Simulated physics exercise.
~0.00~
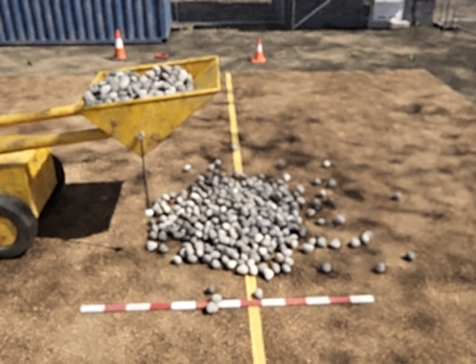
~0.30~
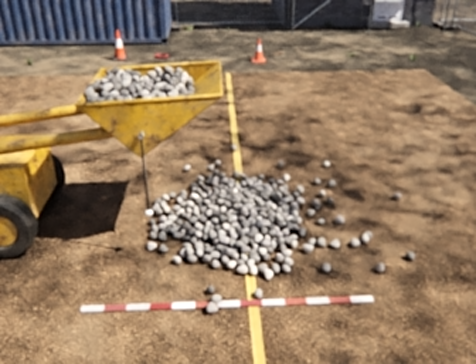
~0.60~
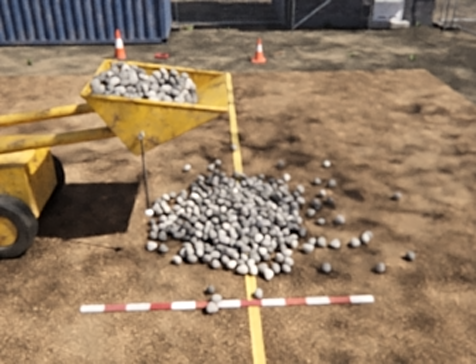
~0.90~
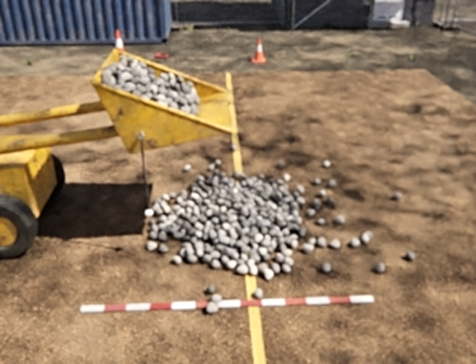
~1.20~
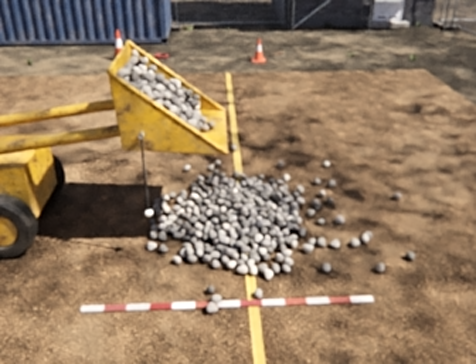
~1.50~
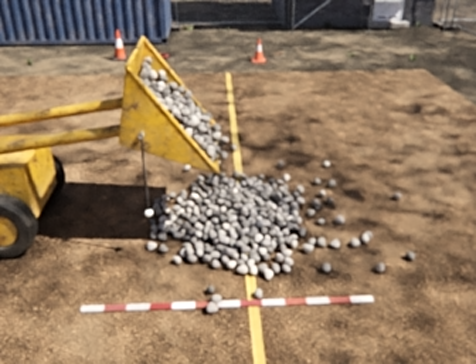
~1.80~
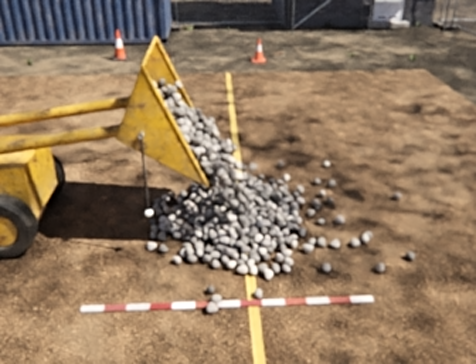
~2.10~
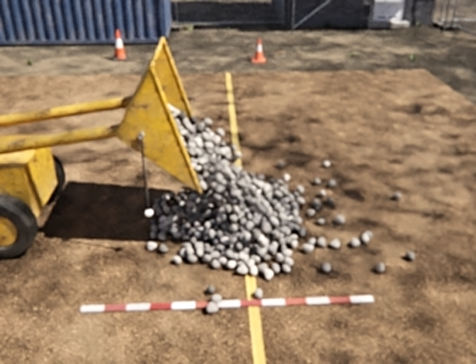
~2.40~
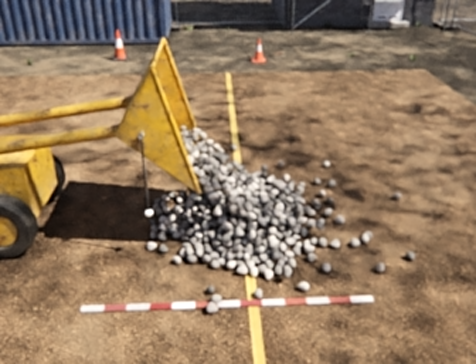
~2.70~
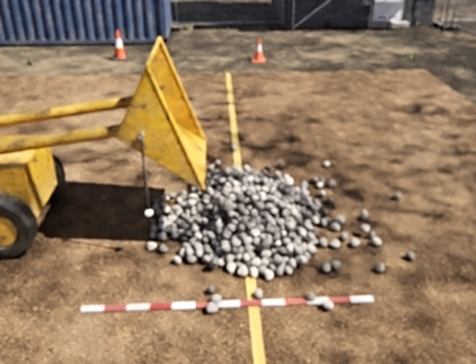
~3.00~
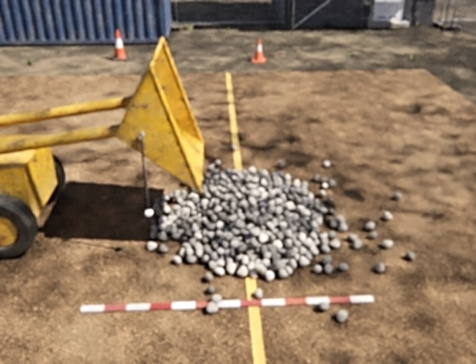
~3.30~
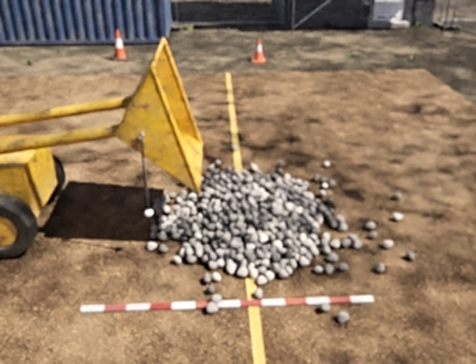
In the video, a yellow loader bucket full of grey stones tips forward and pours them onto an existing pile lying across a yellow line, jerks slightly, and ends empty and still, with the enlarged heap spread farther right and a few stones beyond the striped staff.
